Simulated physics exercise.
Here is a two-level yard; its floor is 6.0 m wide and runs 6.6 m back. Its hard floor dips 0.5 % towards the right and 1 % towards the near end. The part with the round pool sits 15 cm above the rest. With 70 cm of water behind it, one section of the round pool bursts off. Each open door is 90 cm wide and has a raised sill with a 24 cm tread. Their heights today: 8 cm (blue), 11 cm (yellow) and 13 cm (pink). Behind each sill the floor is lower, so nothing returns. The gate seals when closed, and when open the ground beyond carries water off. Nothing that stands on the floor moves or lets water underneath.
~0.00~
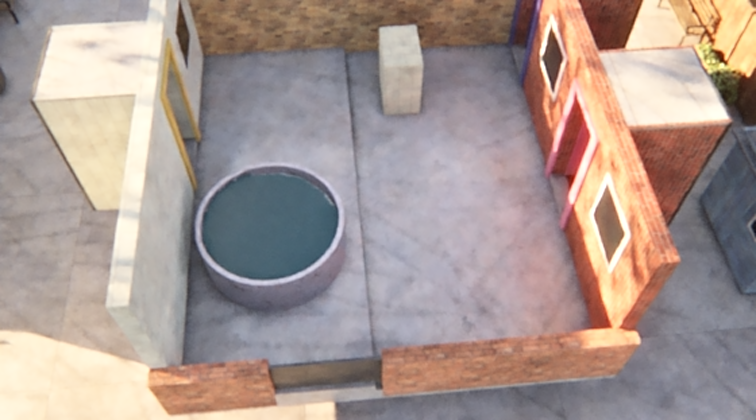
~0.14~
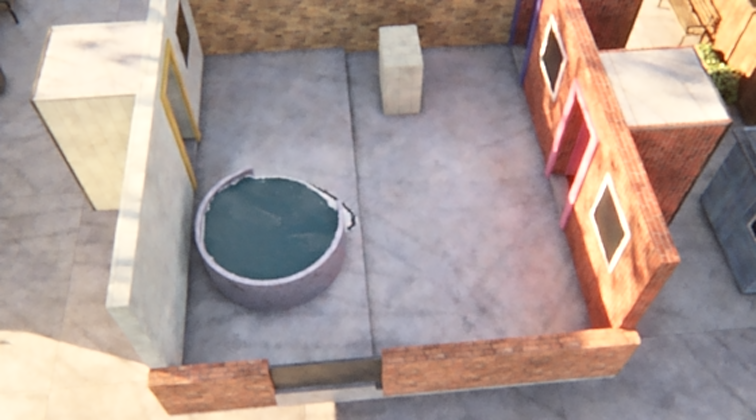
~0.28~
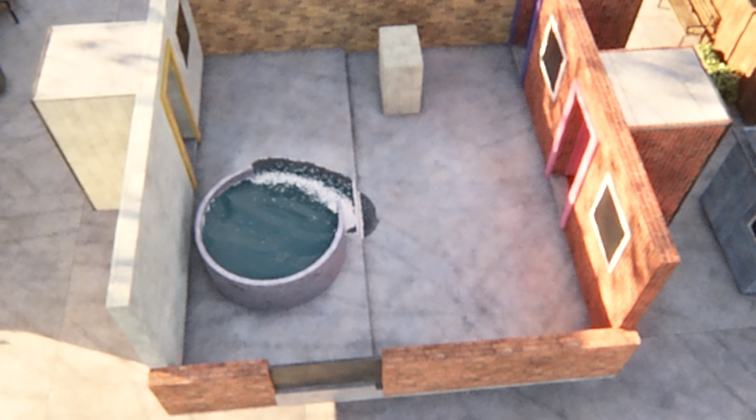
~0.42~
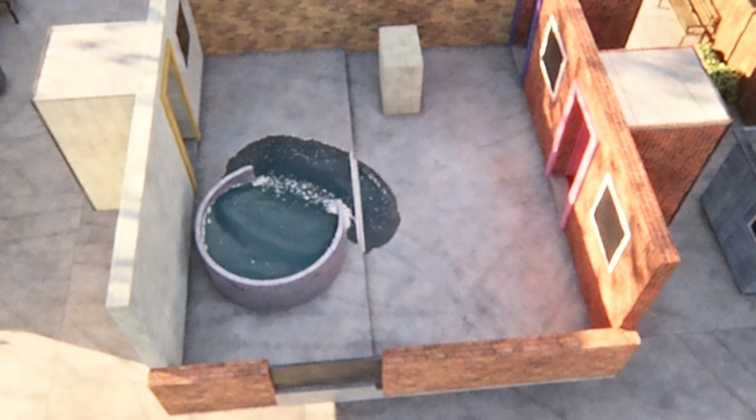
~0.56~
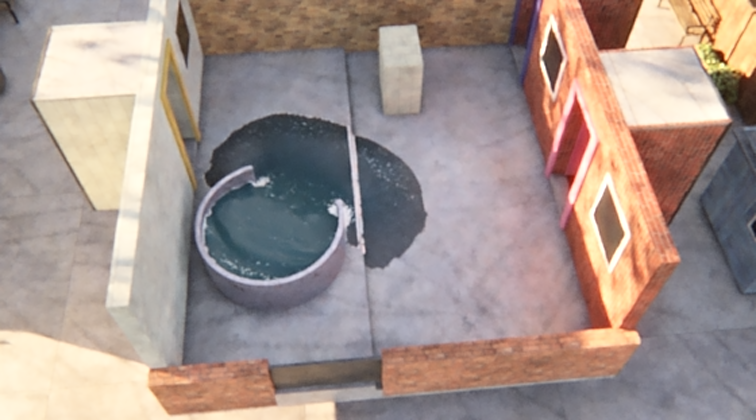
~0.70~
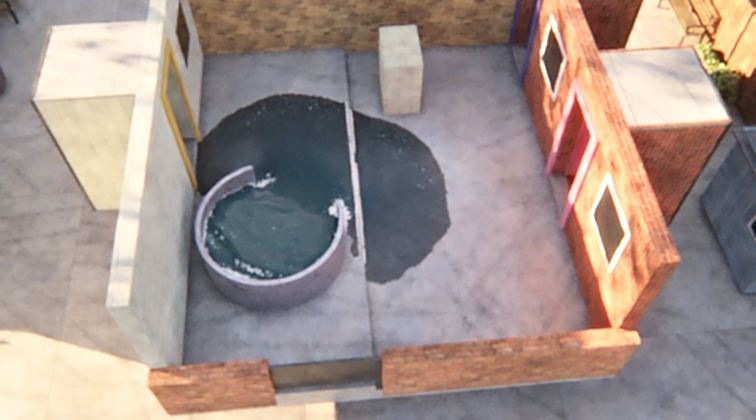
A walled, roofless yard with a grey floor is seen from high above by a still camera. A round pool of dark teal water stands at left near a yellow-framed doorway, with a pale block at the back and a pink-framed doorway in the red brick wall at right. The pool's far side breaks open, and water gushes out with white froth, spreading backward and rightward in a widening dark sheet.
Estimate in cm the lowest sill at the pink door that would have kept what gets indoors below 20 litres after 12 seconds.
It would have to be roughly 7 cm high.
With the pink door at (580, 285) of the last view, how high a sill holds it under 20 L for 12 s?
Roughly 9.5 cm.
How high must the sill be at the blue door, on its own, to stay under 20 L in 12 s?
Roughly 20 cm at blue.
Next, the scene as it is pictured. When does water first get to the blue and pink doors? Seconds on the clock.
Arrival: Blue 1.8 s, pink 1.8 s.
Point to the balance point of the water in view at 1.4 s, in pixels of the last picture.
Near (312, 192).
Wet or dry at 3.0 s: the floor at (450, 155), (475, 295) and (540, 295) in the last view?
In turn: Wet, not reached, dry.
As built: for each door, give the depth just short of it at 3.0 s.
In cm: Blue 22, yellow 1, pink 7.
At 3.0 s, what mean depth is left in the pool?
About 19 cm.
After 1.4 s water covers 50 % of the floor, deepest (27 cm) near (315, 197); it has not reached the pink door.
After 3.0 s water covers 60 % of the floor, deepest (28 cm) near (509, 46); 7 cm at the pink door, 0 litres in over its 13 cm sill.
After 12.0 s water covers 85 % of the floor, deepest (18 cm) near (546, 212); 9 cm at the pink door, 0 litres in over its 13 cm sill.
At the pink door as built, the water arrived by 1.8 s and peaked near 11 cm at 6.0 s.
With a sill of 6 cm, 30 litres would have come in within the 12 s; with 7.5 cm, 15 litres. So under 20 litres takes about 7 cm.
